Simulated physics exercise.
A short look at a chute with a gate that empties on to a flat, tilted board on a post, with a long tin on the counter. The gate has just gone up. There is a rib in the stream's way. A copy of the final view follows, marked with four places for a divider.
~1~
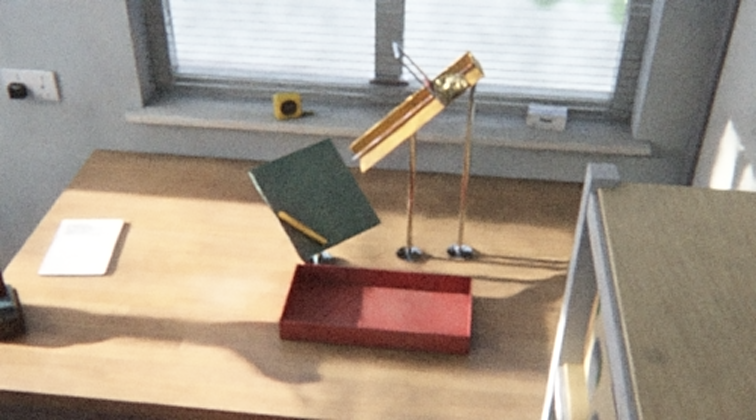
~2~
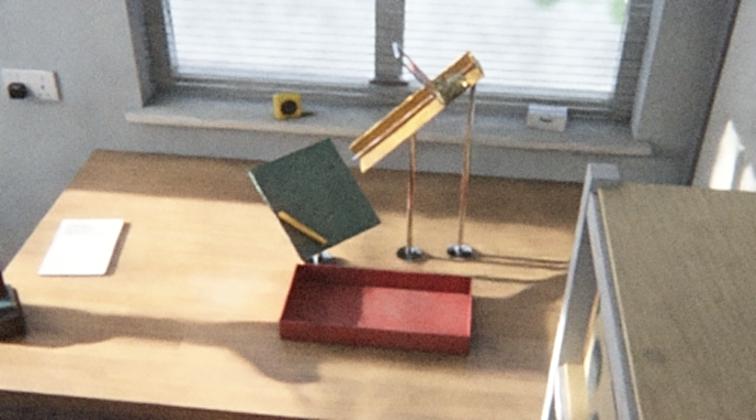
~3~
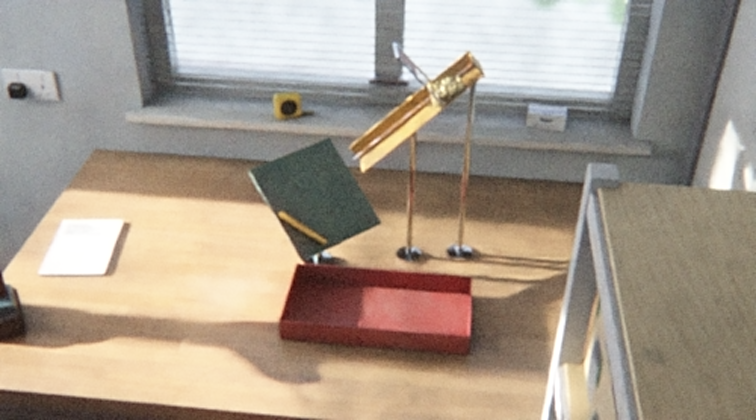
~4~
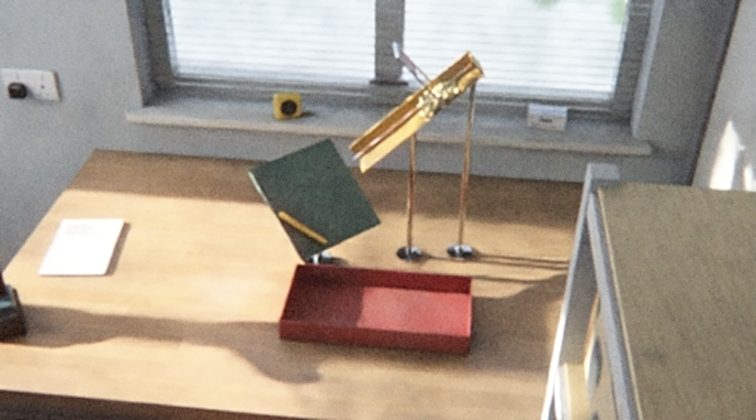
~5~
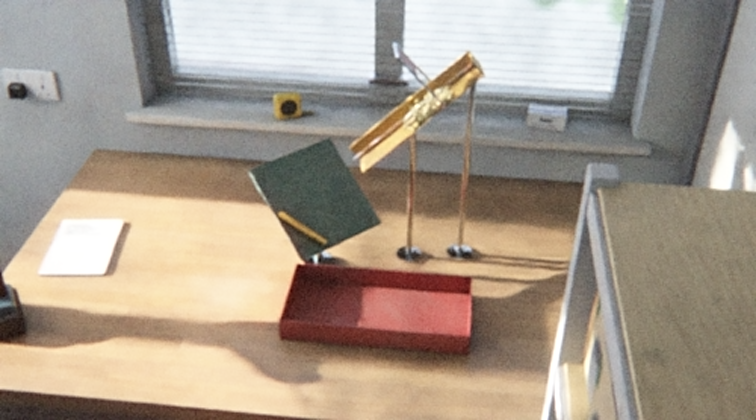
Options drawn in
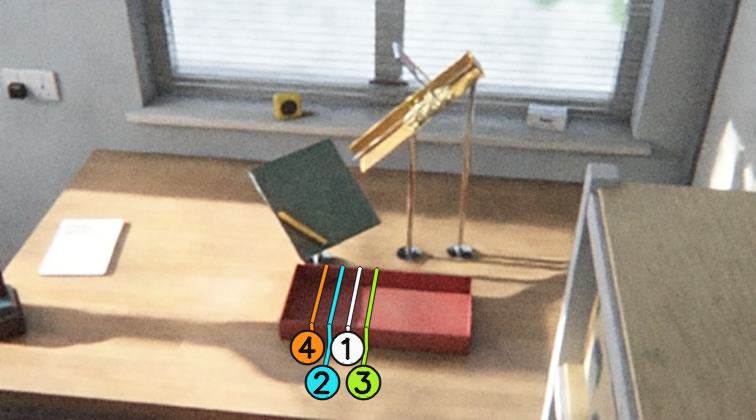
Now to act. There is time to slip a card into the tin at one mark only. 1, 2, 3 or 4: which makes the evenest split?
Use line 1.
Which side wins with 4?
Right.
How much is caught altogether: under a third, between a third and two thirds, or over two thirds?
About that: Over two thirds.
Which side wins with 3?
More lands on the left.
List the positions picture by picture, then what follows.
Load behind the gate (449, 86), soya beans; lip of the chute (362, 166), sloping fairly steeply, in the first picture.
Middle of the board (317, 197), tilted fairly steeply; middle of its low edge (344, 242); of its high edge (290, 153), in the second picture.
Front corners of the tin (279, 321) and (470, 337), empty; front of the load (435, 102), in the third picture.
Middle of the load (435, 98); its front (422, 114), roughly a quarter of the way to the lip; rib from (281, 211) to (327, 241), in the fourth picture.
Middle of the load (427, 106); its front (406, 127), roughly half of the way to the lip, in the fifth picture.
On the marked copy, line 1 crosses the front rim at (348, 326); line 2 crosses the front rim at (329, 325); line 3 crosses the front rim at (366, 328); line 4 crosses the front rim at (311, 323).
If 1 is chosen, of what is caught, roughly two thirds on the left of the divider, roughly a third on the right.
If 2 is chosen, of what is caught, about a tenth on the left of the divider, almost all on the right.
If 3 is chosen, of what is caught, almost all on the left of the divider, about a tenth on the right.
If 4 is chosen, of what is caught, just a few on the left of the divider, almost all on the right.
